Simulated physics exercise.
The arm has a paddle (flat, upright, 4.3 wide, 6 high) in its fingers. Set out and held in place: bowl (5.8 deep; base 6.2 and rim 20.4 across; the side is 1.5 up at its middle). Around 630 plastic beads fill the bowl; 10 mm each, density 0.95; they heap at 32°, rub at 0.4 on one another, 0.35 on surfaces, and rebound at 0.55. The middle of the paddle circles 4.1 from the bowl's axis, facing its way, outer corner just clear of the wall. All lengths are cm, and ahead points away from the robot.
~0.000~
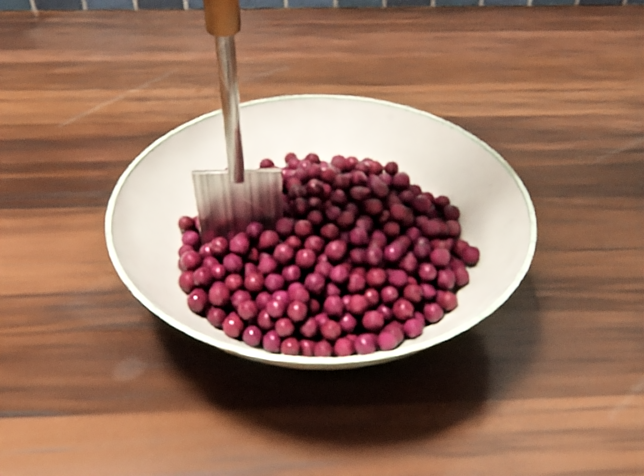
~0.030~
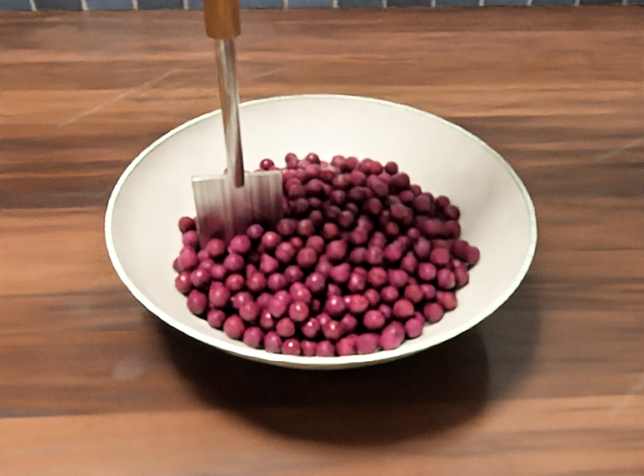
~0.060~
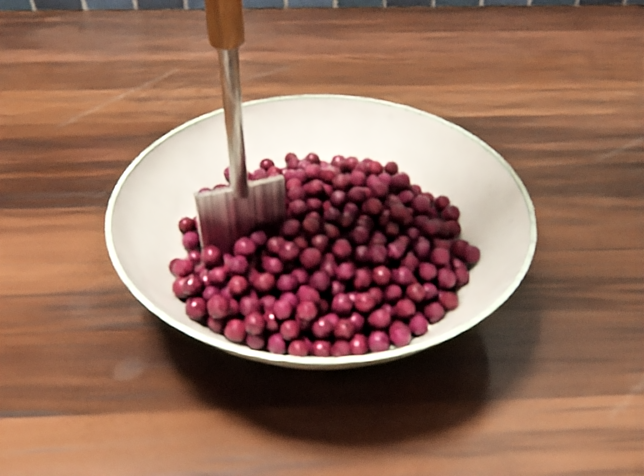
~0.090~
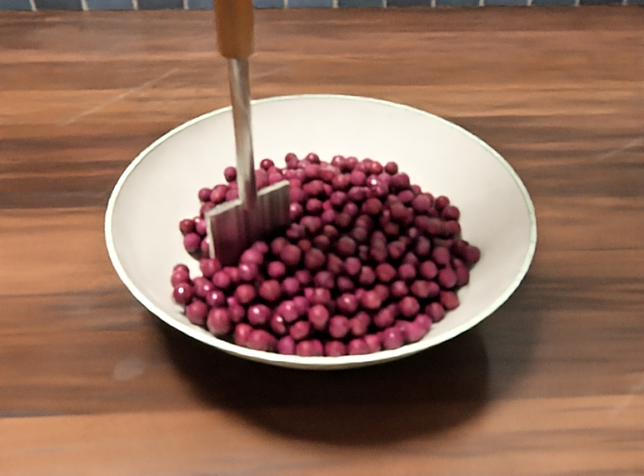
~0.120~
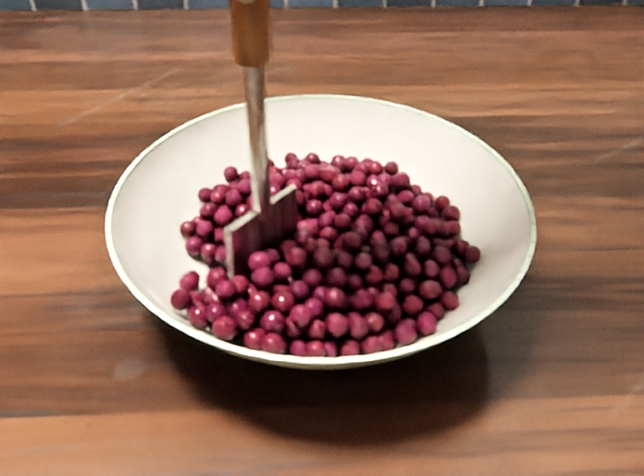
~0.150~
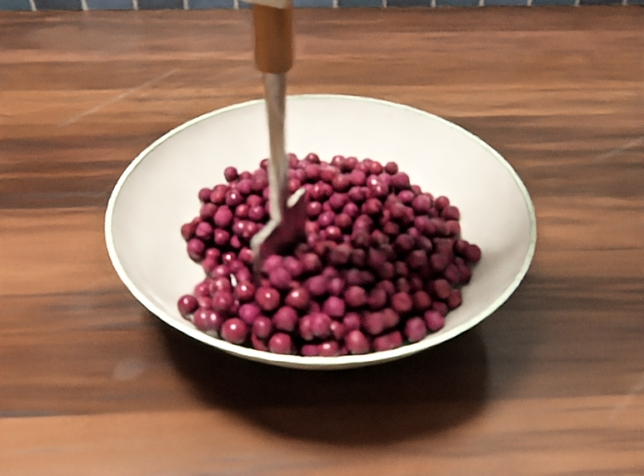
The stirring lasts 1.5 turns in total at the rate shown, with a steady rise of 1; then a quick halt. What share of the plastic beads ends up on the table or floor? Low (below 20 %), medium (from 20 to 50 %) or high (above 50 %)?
A low share, below 20 %, ends on the table or floor.
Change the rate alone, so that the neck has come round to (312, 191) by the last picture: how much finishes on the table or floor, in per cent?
Some 10 per cent.
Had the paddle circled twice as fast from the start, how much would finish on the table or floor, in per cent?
Then about 35 per cent.
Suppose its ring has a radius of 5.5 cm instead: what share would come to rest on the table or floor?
It would be near 10 per cent.
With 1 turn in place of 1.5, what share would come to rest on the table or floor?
It would be near 0 per cent.
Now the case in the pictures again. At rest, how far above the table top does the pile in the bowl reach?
About 6.0 cm.
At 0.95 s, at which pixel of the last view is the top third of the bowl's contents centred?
Near (326, 295).
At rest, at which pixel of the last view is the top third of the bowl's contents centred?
At about (390, 205).
After 0.55 s, 249° round, highest piece 8 above the table; 617 in the bowl, 9 on the table or floor, 3 in flight or on the tool.
After 0.95 s, 77° round, highest piece 8 above the table; 609 in the bowl, 19 on the table or floor, 1 in flight or on the tool.
After 1.35 s, 180° round, highest piece 6 above the table; 605 in the bowl, 24 on the table or floor.
After 2.05 s, 180° round, highest piece 6 above the table; 605 in the bowl, 24 on the table or floor.
In the end, 605 in the bowl, 24 on the table or floor. That is 4 % on the table or floor.
